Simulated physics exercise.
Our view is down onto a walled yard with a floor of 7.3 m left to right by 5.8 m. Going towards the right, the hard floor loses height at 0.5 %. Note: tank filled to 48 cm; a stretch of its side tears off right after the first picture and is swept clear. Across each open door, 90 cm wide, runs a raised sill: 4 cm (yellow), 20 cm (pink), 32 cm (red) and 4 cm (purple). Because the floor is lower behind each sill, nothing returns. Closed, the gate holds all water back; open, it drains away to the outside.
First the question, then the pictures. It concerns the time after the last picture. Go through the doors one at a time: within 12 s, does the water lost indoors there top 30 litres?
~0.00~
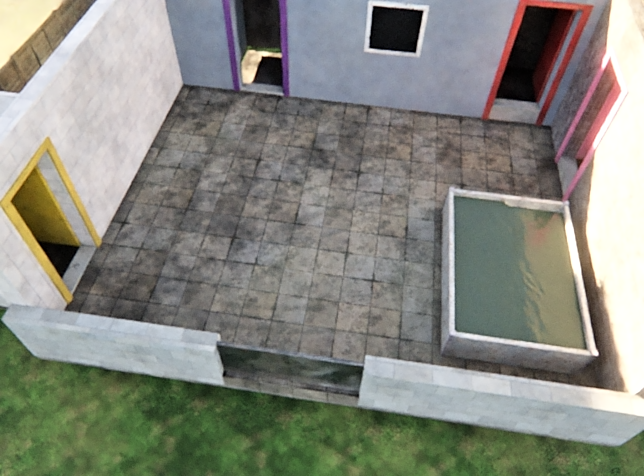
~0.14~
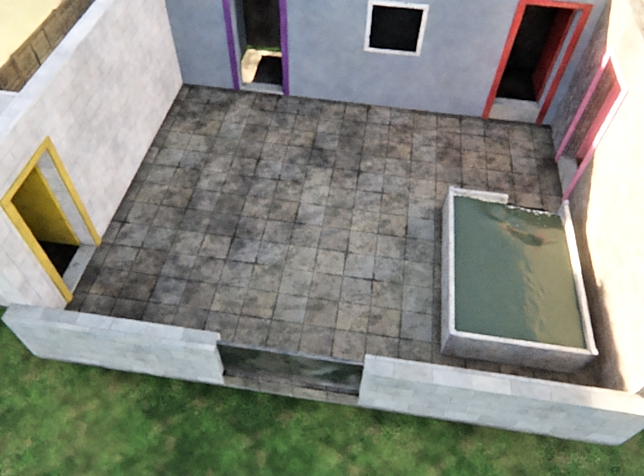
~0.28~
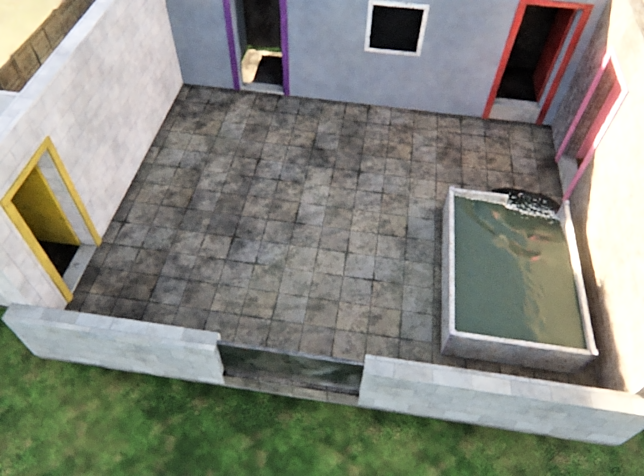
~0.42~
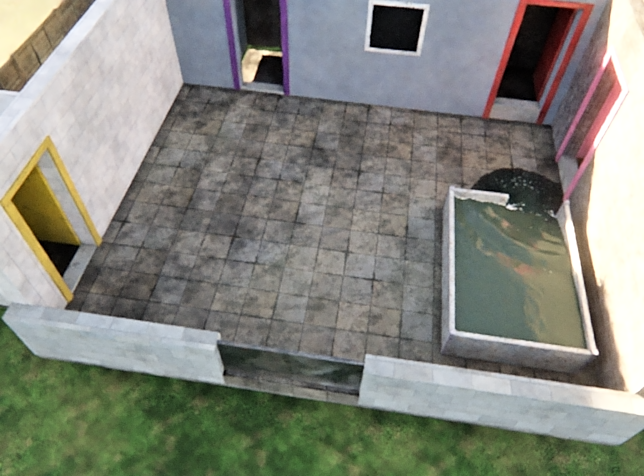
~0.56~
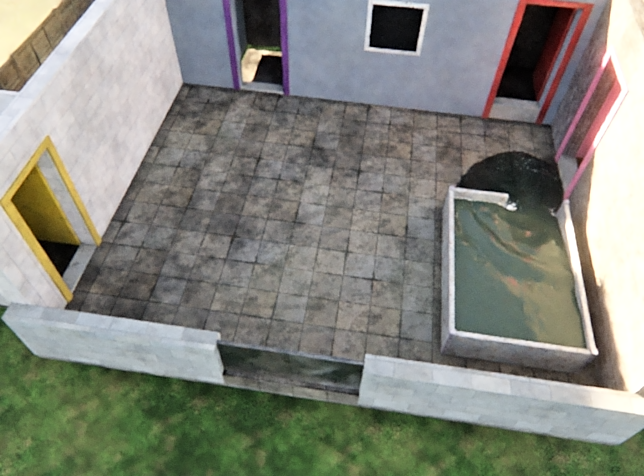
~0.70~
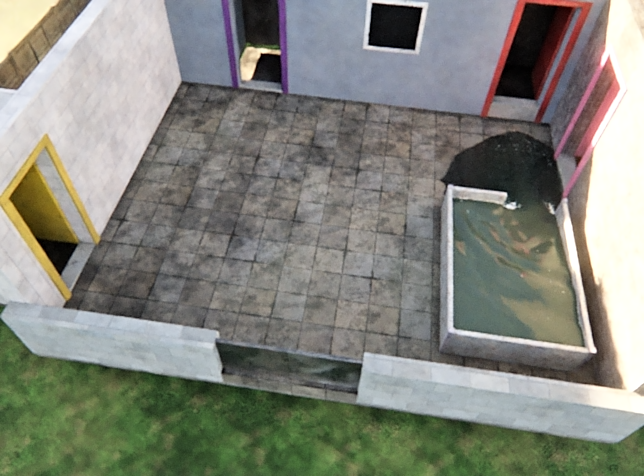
Result: Yellow door: Fails to top it, pink door: Fails to top it, red door: Fails to top it, purple door: Fails to top it.
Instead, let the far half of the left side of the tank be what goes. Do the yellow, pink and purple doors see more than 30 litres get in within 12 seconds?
Then yellow would come out on the high side, pink on the low side and purple on the high side.
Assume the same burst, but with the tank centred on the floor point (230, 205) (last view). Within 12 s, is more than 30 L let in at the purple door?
Against the limit, the purple door gets more than that.
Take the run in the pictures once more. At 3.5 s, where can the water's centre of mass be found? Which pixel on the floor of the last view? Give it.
Pixel position near (484, 217).
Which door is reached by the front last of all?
Answer: The yellow door.
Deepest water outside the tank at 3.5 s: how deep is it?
Around 26 centimetres.
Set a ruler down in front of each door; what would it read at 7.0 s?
In cm: Yellow 3, pink 13, red 15, purple 4.
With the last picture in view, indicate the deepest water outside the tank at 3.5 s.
Roughly at pixel (515, 124).
After 1.4 s water covers 10 % of the floor and is deepest (34 cm) near (543, 128); yellow door not reached, pink door 19 cm at the sill, 0 L in, red door 22 cm at the sill, 0 L in, purple door not reached.
After 2.2 s water covers 15 % of the floor and is deepest (34 cm) near (534, 127); yellow door not reached, pink door 19 cm at the sill, 1 L in, red door 32 cm at the sill, 0 L in, purple door not reached.
After 3.5 s water covers 25 % of the floor and is deepest (26 cm) near (515, 124); yellow door not reached, pink door 15 cm at the sill, 1 L in, red door 25 cm at the sill, 2 L in, purple door not reached.
After 7.0 s water covers 70 % of the floor and is deepest (16 cm) near (486, 121); yellow door 3 cm at the sill, 0 L in, pink door 13 cm at the sill, 1 L in, red door 15 cm at the sill, 2 L in, purple door 4 cm at the sill, 0 L in.
After 12.0 s water covers 90 % of the floor and is deepest (8 cm) near (77, 334); yellow door 7 cm at the sill, 6 L in, pink door 8 cm at the sill, 1 L in, red door 8 cm at the sill, 2 L in, purple door 6 cm at the sill, 6 L in.
